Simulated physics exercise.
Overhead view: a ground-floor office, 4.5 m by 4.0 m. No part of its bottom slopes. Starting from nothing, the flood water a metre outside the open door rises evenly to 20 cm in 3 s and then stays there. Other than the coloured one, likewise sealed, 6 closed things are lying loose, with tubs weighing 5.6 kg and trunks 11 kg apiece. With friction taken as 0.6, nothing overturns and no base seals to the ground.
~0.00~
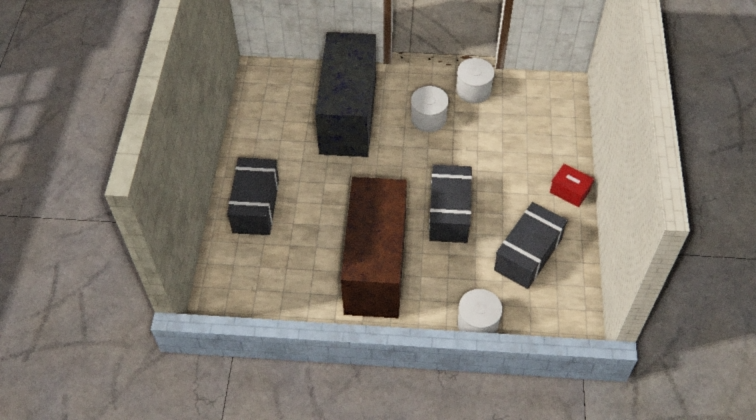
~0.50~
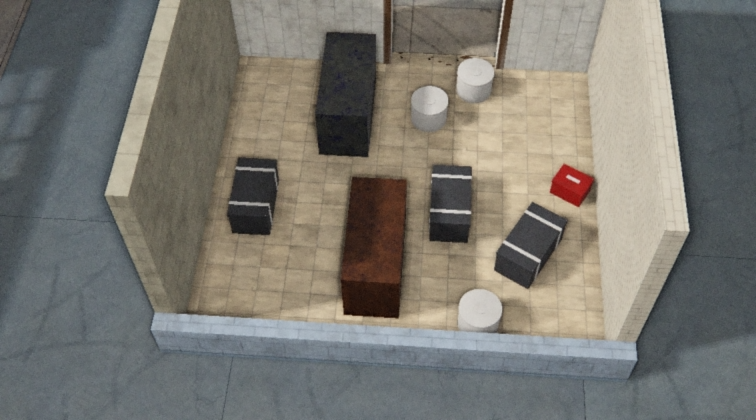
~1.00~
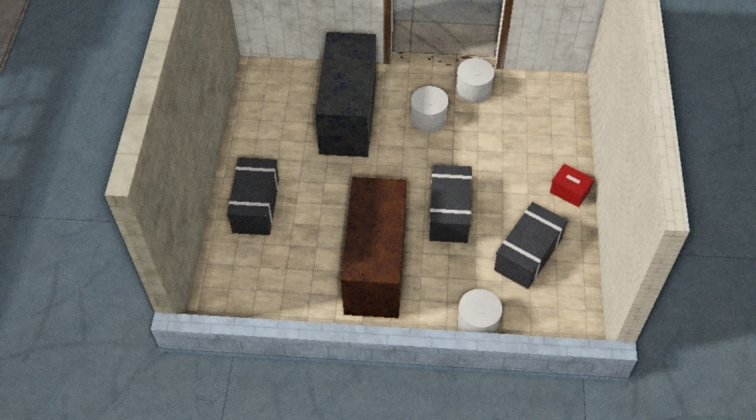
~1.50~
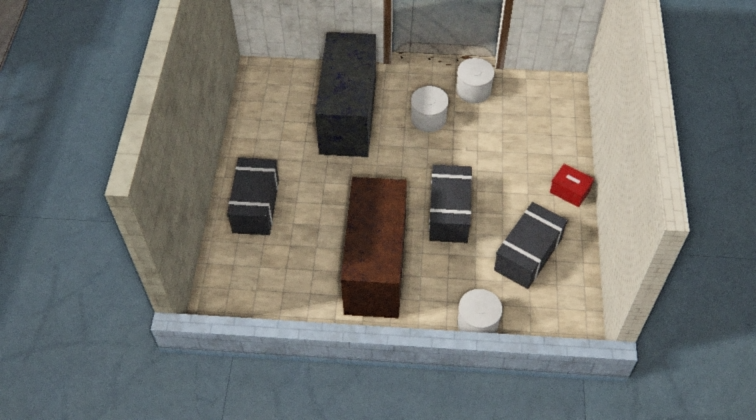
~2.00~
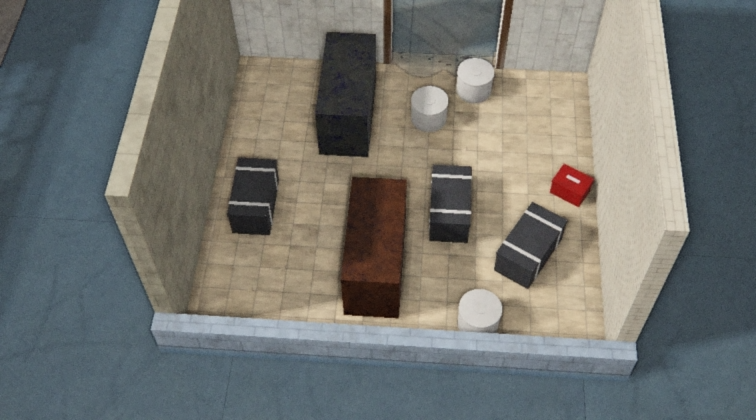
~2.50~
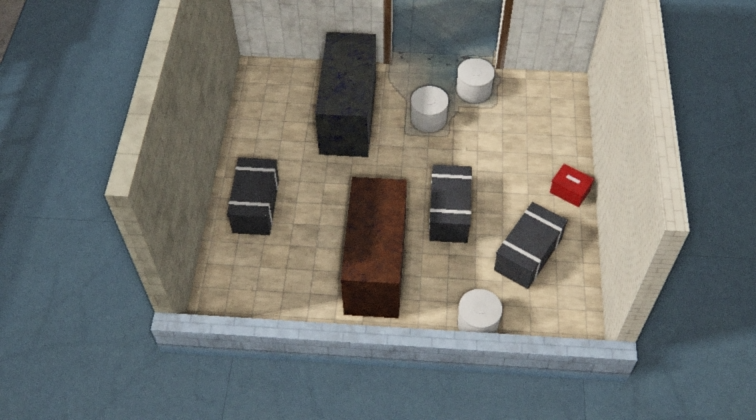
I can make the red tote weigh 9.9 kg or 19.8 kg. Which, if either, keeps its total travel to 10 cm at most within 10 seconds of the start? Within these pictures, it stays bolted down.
Expect only the larger amount to be sufficient.
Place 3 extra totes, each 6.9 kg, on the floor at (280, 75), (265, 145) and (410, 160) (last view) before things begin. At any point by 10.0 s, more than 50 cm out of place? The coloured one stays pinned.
Spot one stays inside, spot two stays inside, spot three crosses the limit.
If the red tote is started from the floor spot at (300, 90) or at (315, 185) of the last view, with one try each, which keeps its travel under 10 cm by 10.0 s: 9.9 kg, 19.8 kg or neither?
The first try gives success with both; the second gives success with both.
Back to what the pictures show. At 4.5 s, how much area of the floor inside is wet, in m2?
That flooded area is roughly 7.5 m2.
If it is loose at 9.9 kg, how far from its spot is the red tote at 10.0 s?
30 cm.
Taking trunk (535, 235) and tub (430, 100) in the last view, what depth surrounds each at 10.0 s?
I'd put it at 14 cm and 13 cm respectively.
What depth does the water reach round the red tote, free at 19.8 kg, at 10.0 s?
Something like 11 centimetres.
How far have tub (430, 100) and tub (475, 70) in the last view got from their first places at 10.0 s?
200 cm and 80 cm respectively.
After 3.5 s the red tote would be 0 cm from its start with 9.9 kg and 0 cm from its start with 19.8 kg; 0 cm of water round it then.
After 4.5 s the red tote would be 0 cm from its start with 9.9 kg and 0 cm from its start with 19.8 kg; 1 cm of water round it then.
After 7.0 s the red tote would be 1 cm from its start with 9.9 kg and 0 cm from its start with 19.8 kg; 6 cm of water round it then.
After 10.0 s the red tote would be 32 cm from its start with 9.9 kg and 0 cm from its start with 19.8 kg; 11 cm of water round it then.
